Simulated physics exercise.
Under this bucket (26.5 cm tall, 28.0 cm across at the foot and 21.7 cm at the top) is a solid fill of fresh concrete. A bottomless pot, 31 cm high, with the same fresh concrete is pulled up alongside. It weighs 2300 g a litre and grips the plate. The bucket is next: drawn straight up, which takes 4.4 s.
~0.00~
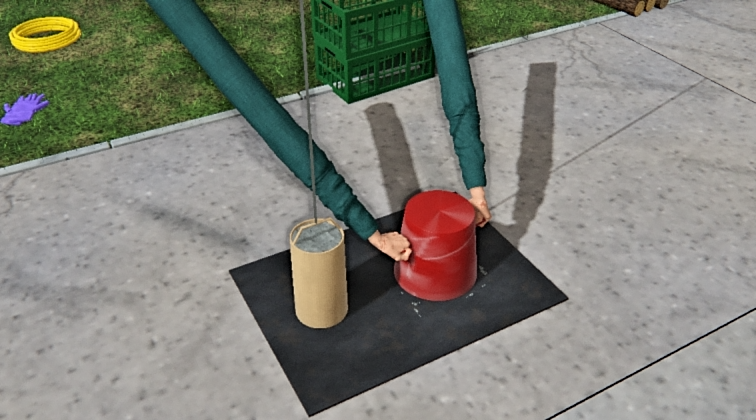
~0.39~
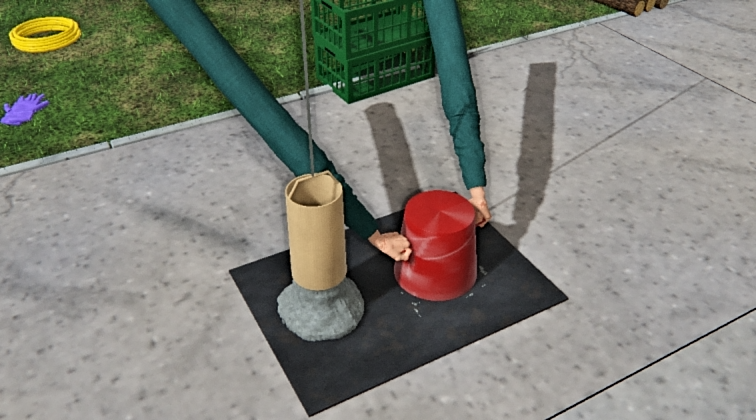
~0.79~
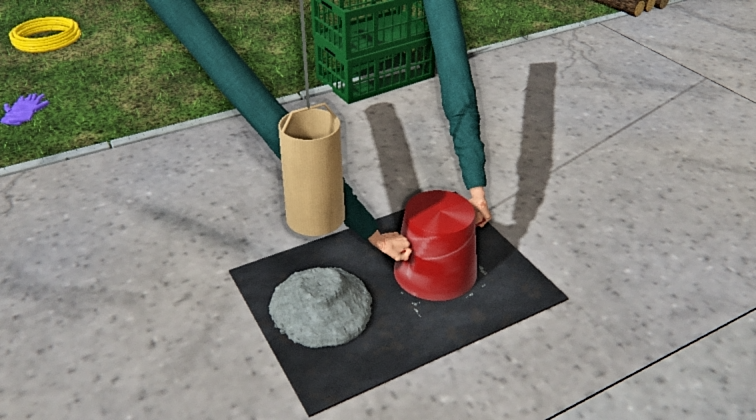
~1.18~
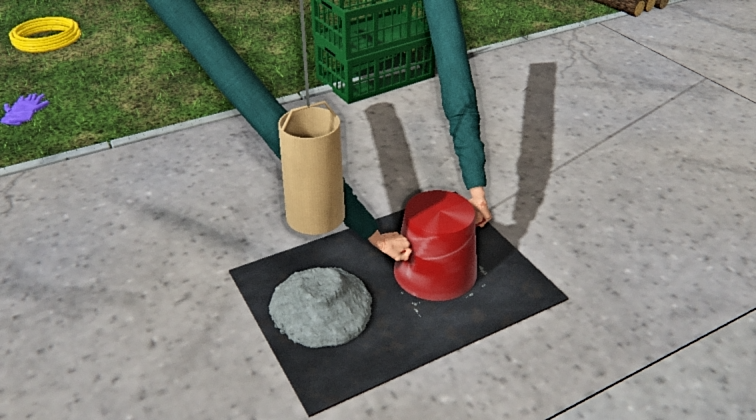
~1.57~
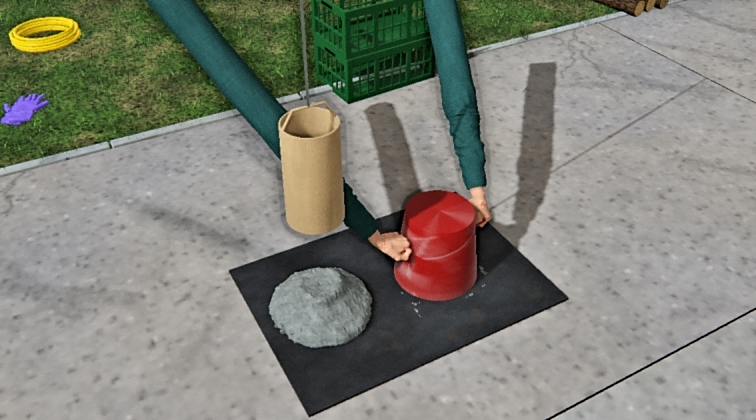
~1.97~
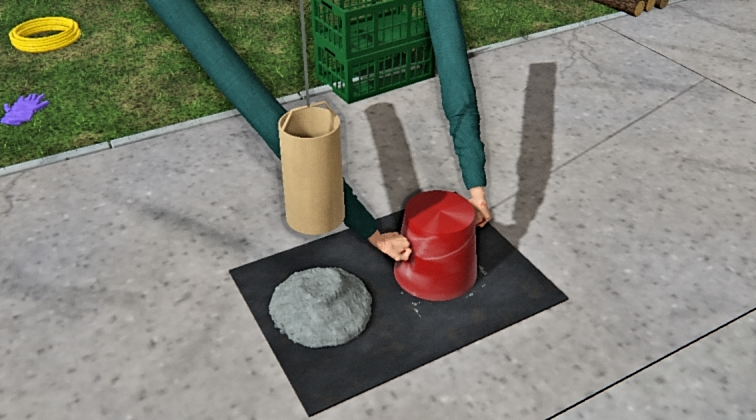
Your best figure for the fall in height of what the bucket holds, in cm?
It comes to near 10 cm.
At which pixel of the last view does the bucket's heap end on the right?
Around (496, 278).
After 3.1 s, the bucket is up 6.5 cm; the fresh concrete has come down 5.6 cm to 21 cm and is 36 cm wide.
After 4.2 s, the bucket is up 17 cm; the fresh concrete has come down 9.5 cm to 17 cm and is 42 cm wide.
After 5.3 s, the bucket is up 27 cm; the fresh concrete has come down 9.6 cm to 17 cm and is 42 cm wide.
After 6.6 s, the bucket is clear; the fresh concrete has come down 9.7 cm to 17 cm and is 42 cm wide.
After 7.0 s, at rest, the bucket is clear; the fresh concrete has come down 9.8 cm to 17 cm and is 42 cm wide.
